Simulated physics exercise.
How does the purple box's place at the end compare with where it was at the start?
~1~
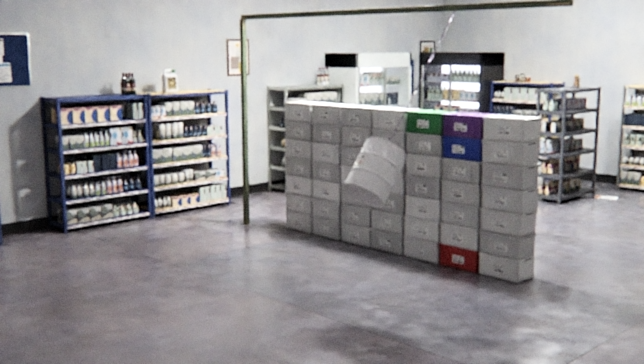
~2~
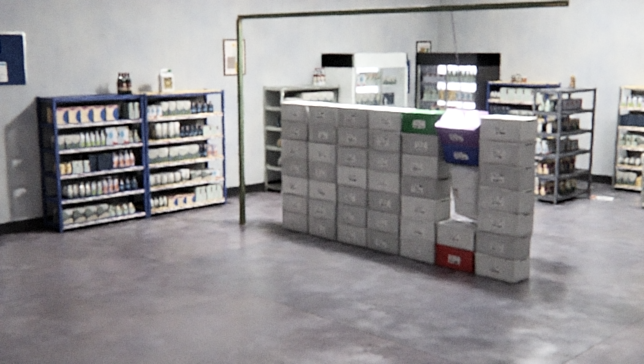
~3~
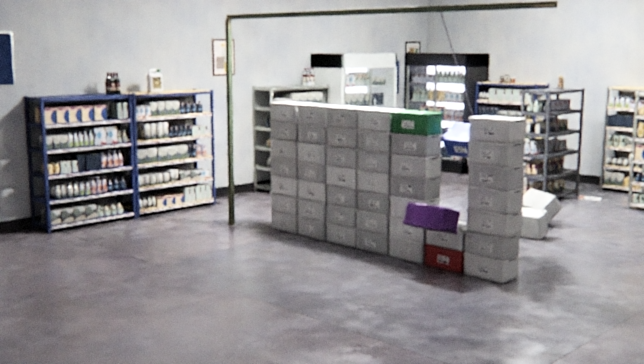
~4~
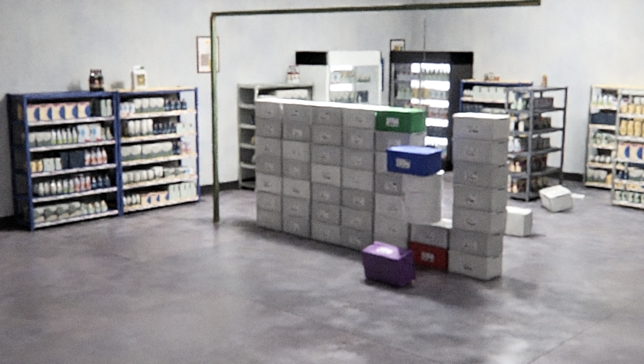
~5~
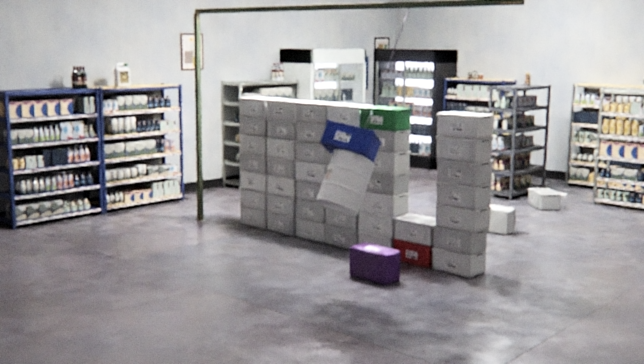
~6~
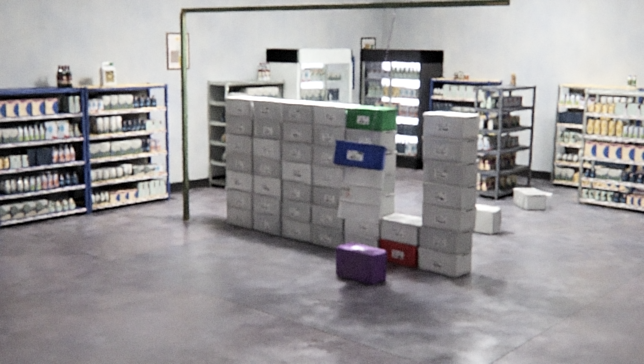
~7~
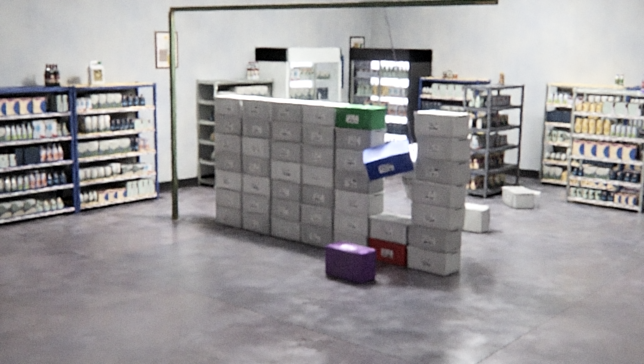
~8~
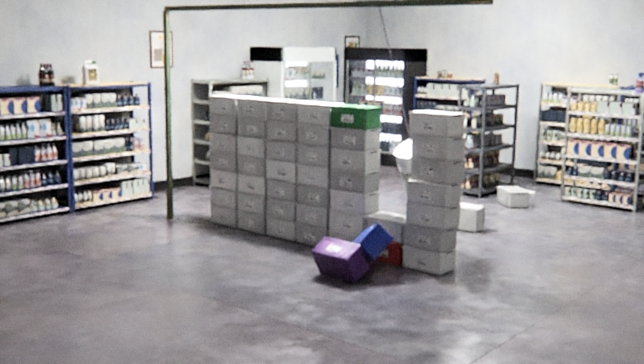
At the start it sat in the top row near the right end of the wall, but by the end it was down on the floor in front of the wall, with the blue box against it.
